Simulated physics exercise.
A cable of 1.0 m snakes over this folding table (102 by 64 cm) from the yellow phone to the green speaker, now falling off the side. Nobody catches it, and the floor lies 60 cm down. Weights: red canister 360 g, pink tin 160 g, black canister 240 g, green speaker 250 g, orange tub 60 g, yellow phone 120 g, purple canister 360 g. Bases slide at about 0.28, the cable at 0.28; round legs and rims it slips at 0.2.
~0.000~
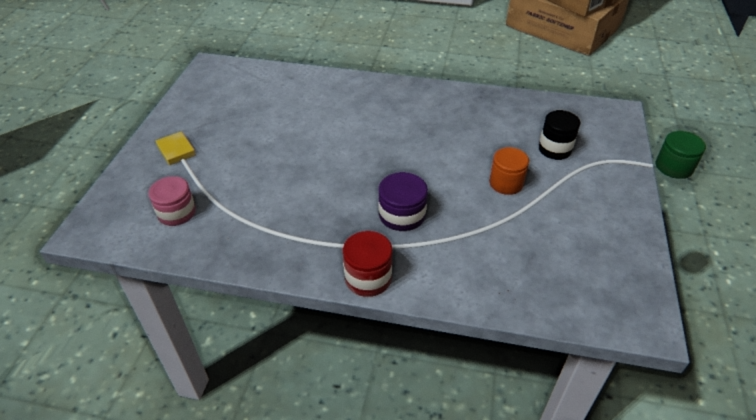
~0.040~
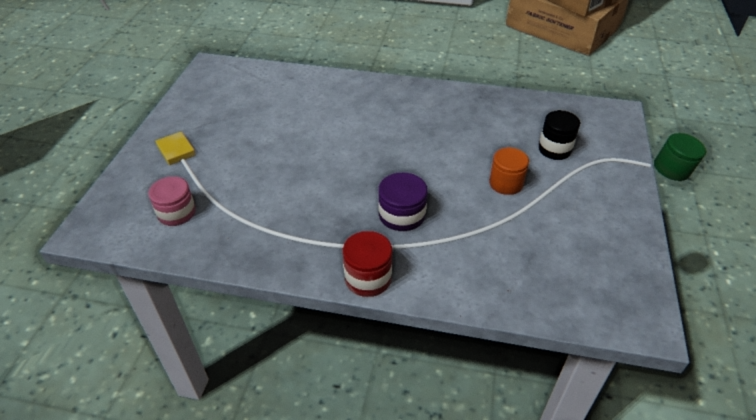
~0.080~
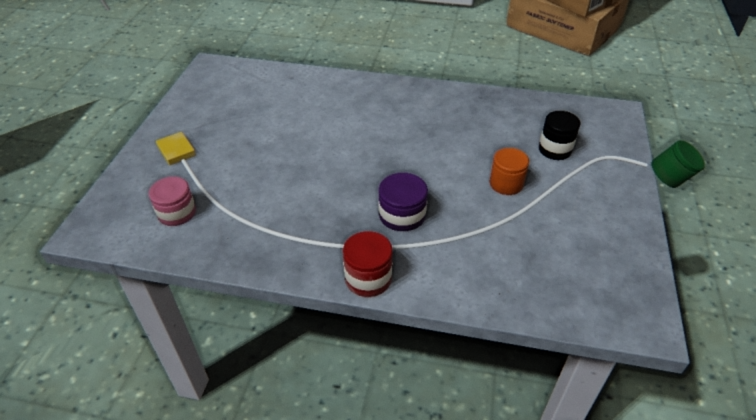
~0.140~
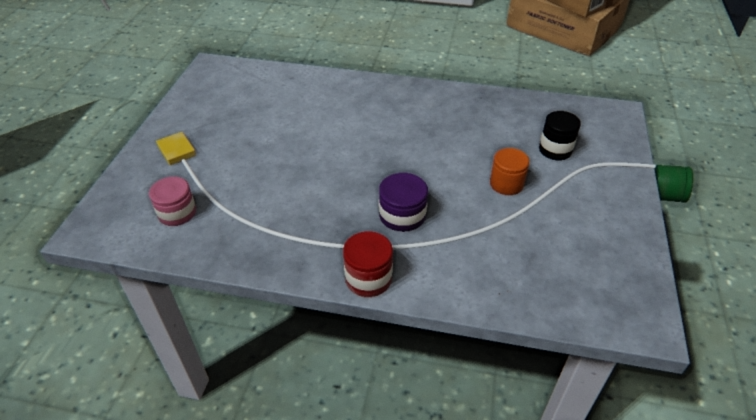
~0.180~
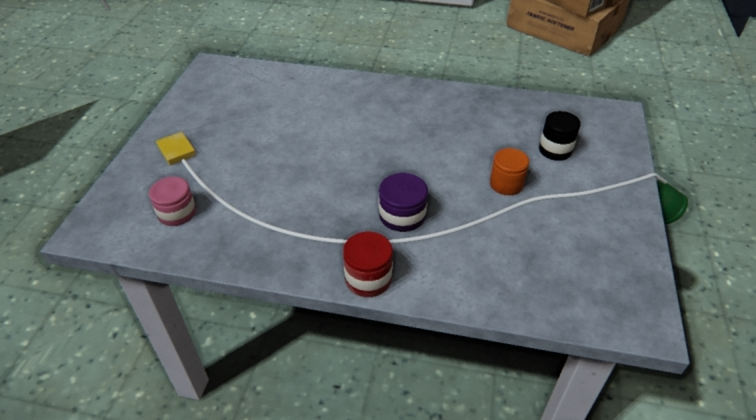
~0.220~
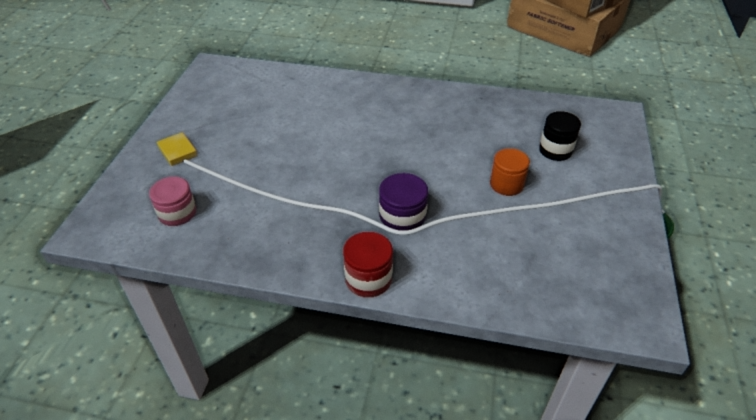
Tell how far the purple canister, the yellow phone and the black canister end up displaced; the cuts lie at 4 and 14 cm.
The purple canister barely shifts, the yellow phone travels a long way, the black canister hardly moves.
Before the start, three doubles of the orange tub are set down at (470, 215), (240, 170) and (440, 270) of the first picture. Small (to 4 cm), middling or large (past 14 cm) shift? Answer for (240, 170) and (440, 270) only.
In that order: Middling, large.
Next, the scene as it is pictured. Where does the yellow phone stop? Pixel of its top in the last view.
Around (420, 256).
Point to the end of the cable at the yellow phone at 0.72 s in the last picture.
Near (418, 250).
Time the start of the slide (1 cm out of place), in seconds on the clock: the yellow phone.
About: Yellow phone 0.26 s.
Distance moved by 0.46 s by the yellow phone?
About: Yellow phone 25 cm.
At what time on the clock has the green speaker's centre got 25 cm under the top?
That is: 0.36 s.
By 0.5 s, the cable's tail end at (306, 176); yellow phone 25 cm off its start, purple canister 2 cm off its start, green speaker over the edge.
By 0.7 s, the cable's tail end at (418, 250); yellow phone 49 cm off its start, purple canister 2 cm off its start, green speaker over the edge.
By 1.0 s, the cable's tail end at (443, 264); yellow phone 54 cm off its start at (420, 256), purple canister 2 cm off its start at (412, 182), green speaker over the edge.
By 1.2 s, the cable's tail end at (443, 264); yellow phone 54 cm off its start, purple canister 2 cm off its start, green speaker over the edge.
By 2.4 s, the cable's tail end at (443, 264); yellow phone 54 cm off its start at (420, 256), purple canister 2 cm off its start at (412, 182), black canister 0 cm off its start at (564, 121), green speaker over the edge.
